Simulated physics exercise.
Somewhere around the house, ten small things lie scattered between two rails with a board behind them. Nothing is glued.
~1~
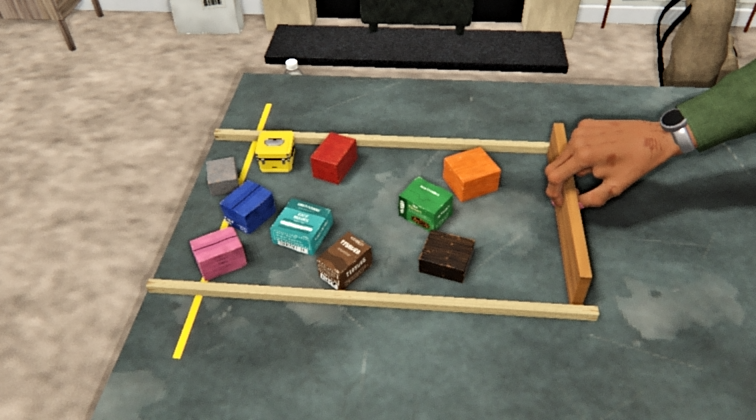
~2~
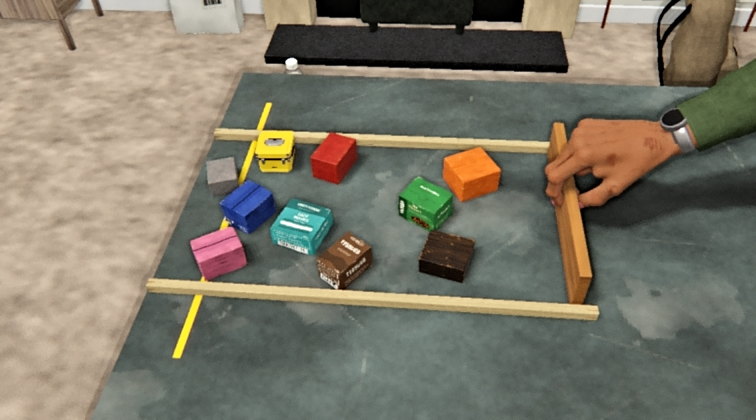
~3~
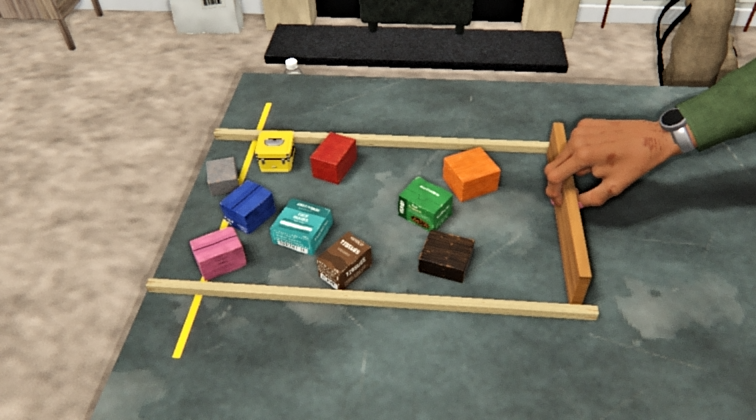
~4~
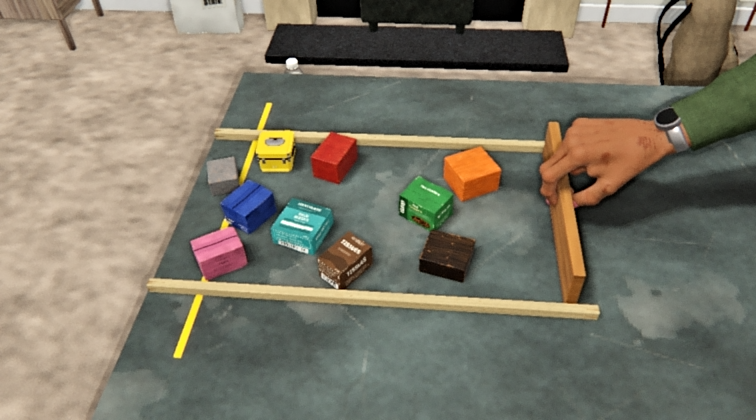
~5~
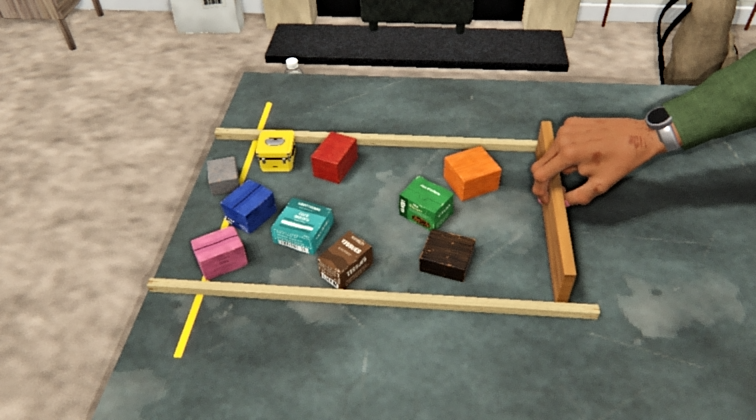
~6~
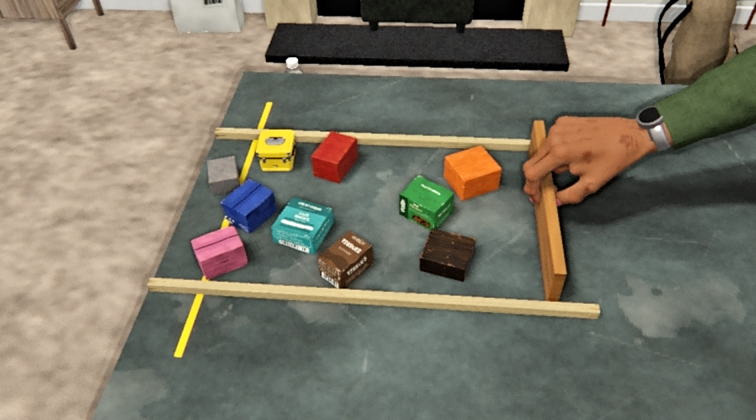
In the video, ten small coloured boxes and blocks sit scattered between two wooden rails on a dark surface, some near a yellow tape line, while a hand holds a board at the right, then slides it slightly left.
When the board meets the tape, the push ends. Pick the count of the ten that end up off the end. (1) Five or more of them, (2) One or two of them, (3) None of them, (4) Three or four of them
1.
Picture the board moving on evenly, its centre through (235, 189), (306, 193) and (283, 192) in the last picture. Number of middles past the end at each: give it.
In that order 7, 0 and 1.
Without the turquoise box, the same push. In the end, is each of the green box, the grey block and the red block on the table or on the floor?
The green box remains - the grey block ends up below - the red block ends up below.
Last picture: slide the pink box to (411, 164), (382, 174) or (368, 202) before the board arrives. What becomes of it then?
Pink box: Goes down; stays put; goes down.
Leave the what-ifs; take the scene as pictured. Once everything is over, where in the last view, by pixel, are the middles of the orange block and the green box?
Final positions - orange block around (226, 156), green box around (207, 200).
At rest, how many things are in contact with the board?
In total, 3.
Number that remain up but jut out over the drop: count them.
I'd put it at 0.
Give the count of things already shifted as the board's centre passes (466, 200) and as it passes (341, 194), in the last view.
First position 2; second position 8.
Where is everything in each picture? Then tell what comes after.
The first frame shows grey block (223, 176); pink box (219, 253); blue box (249, 207); board (566, 207); tape (232, 206).
The second frame shows pink box (219, 253); turquoise box (302, 226).
The third frame shows blue box (248, 207); black block (446, 256).
The fourth frame shows grey block (223, 176); board (561, 206).
The fifth frame shows pink box (220, 253); red block (335, 157).
The sixth frame shows grey block (224, 176); pink box (220, 252); blue box (250, 206); board (545, 204); tape (233, 205).
Early on, none off yet; grey block at rest near (224, 176); pink box at rest near (220, 252); blue box at rest near (250, 206).
A while later, none off yet; grey block at rest near (224, 176); pink box at rest near (216, 252); blue box travelled a little near (235, 199).
Finally, the number that fall off is five or more; lost, brown box, red block, turquoise box, yellow case, blue box, pink box and grey block.
